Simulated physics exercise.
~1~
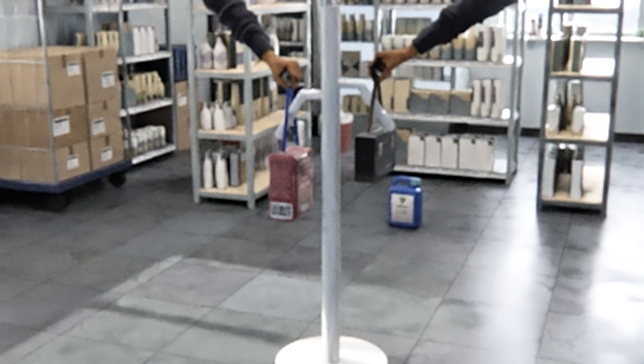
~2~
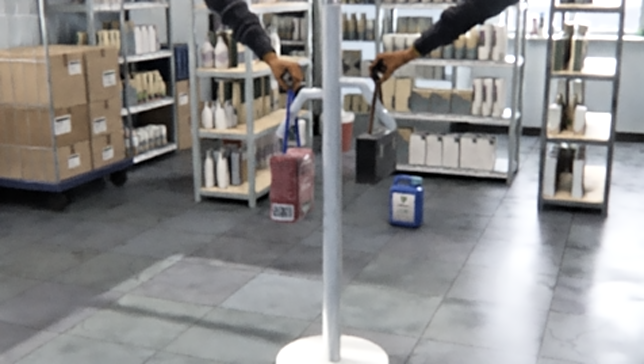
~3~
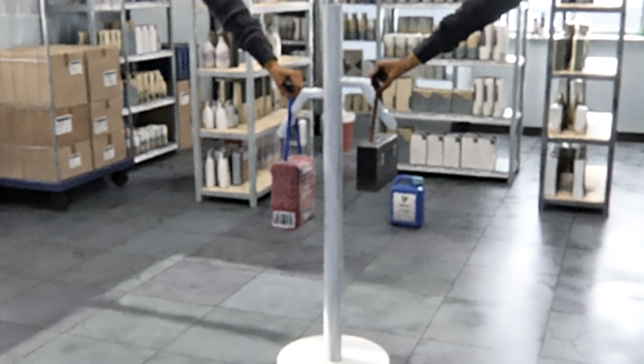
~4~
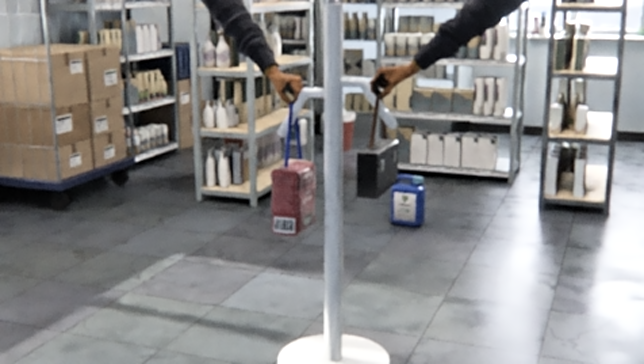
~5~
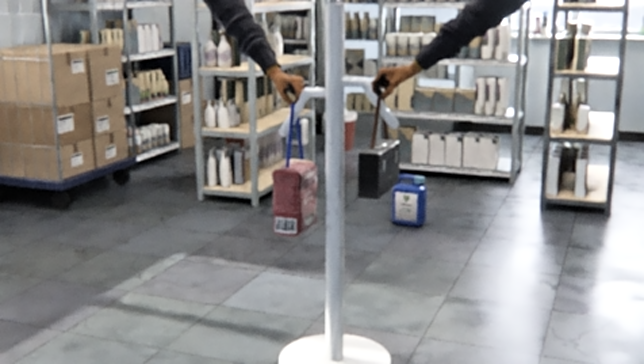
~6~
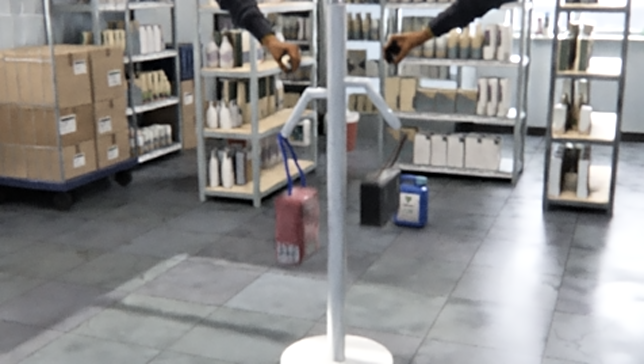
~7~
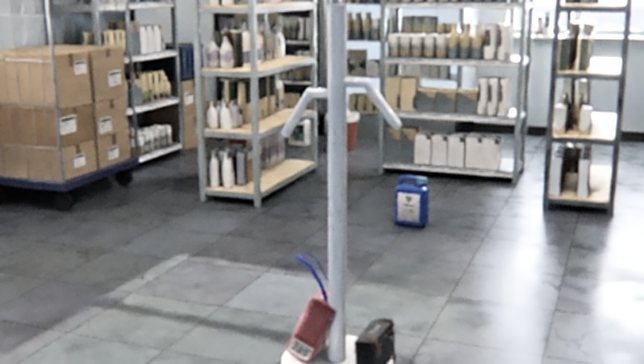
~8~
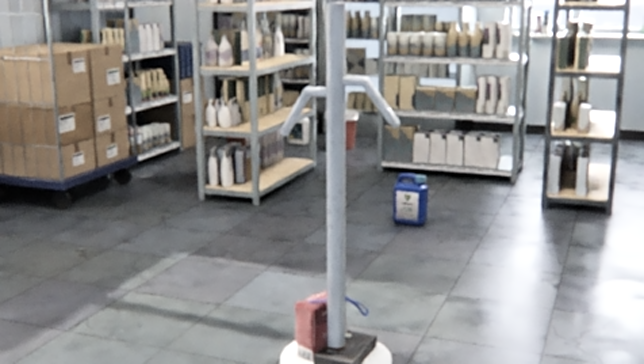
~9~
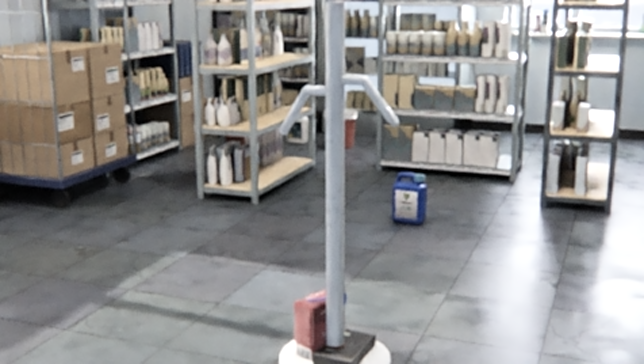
Two hands release a red sack and a black case, and both drop to the stand's base.
